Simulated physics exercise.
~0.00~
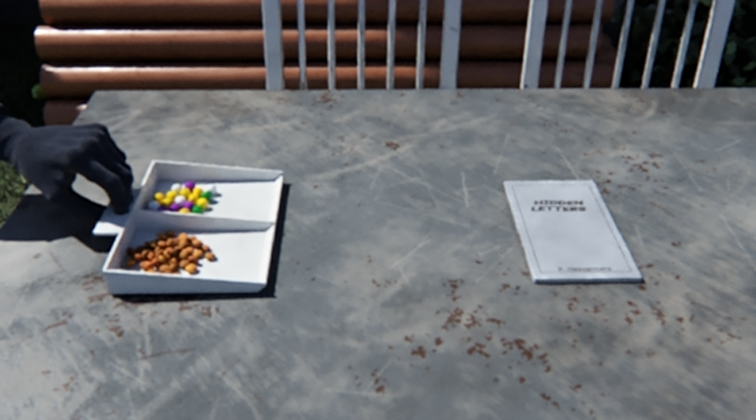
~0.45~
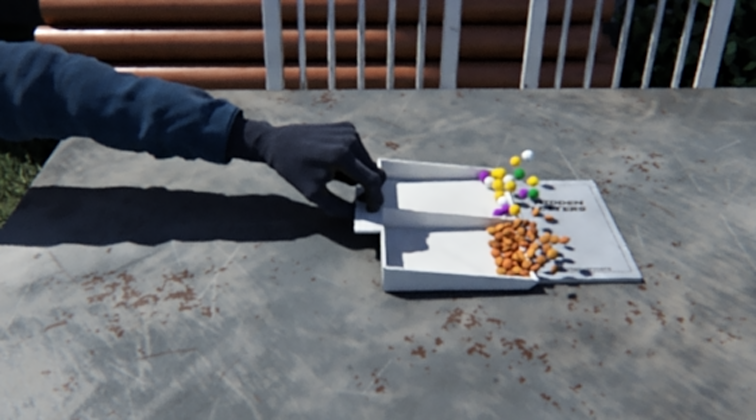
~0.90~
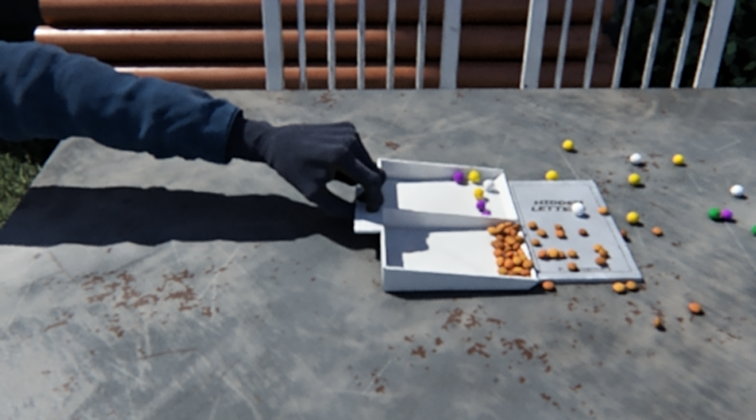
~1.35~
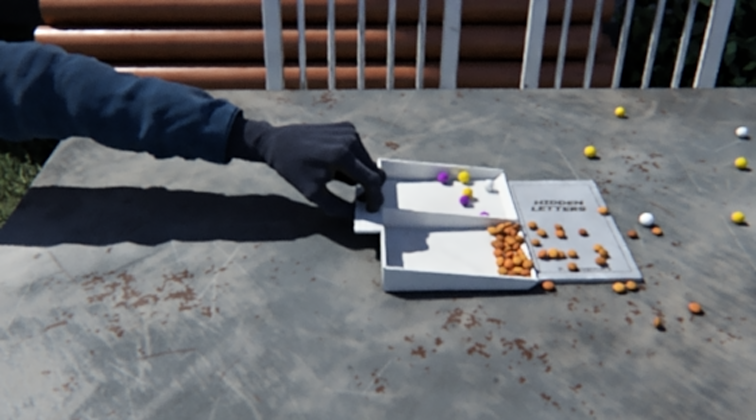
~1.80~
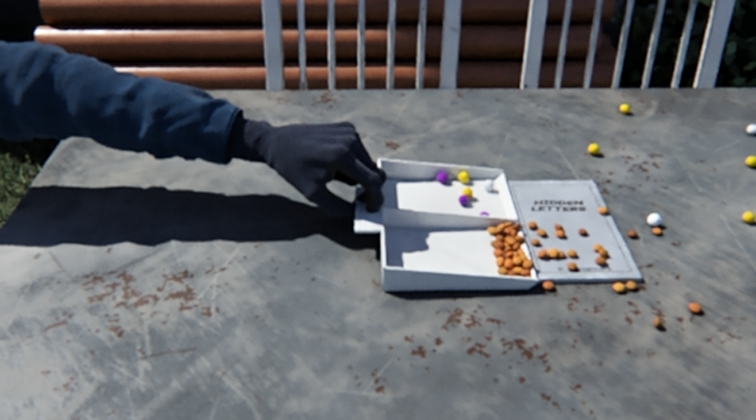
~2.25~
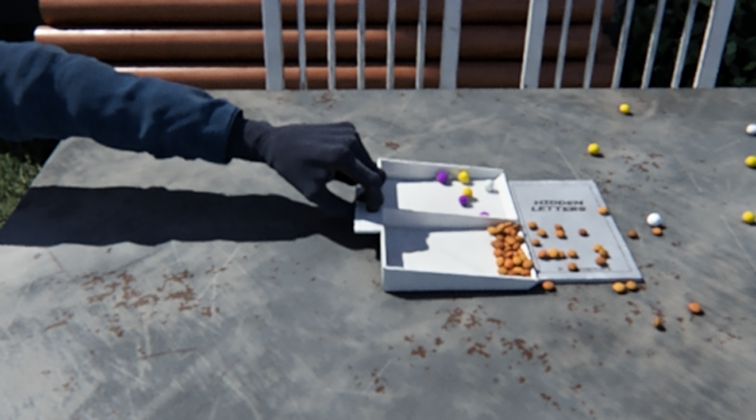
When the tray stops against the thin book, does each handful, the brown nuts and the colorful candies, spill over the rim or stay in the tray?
Both handfuls partly spill over the rim. Some of the nuts and some of the candies end up outside, while the rest of each stays in the tray.
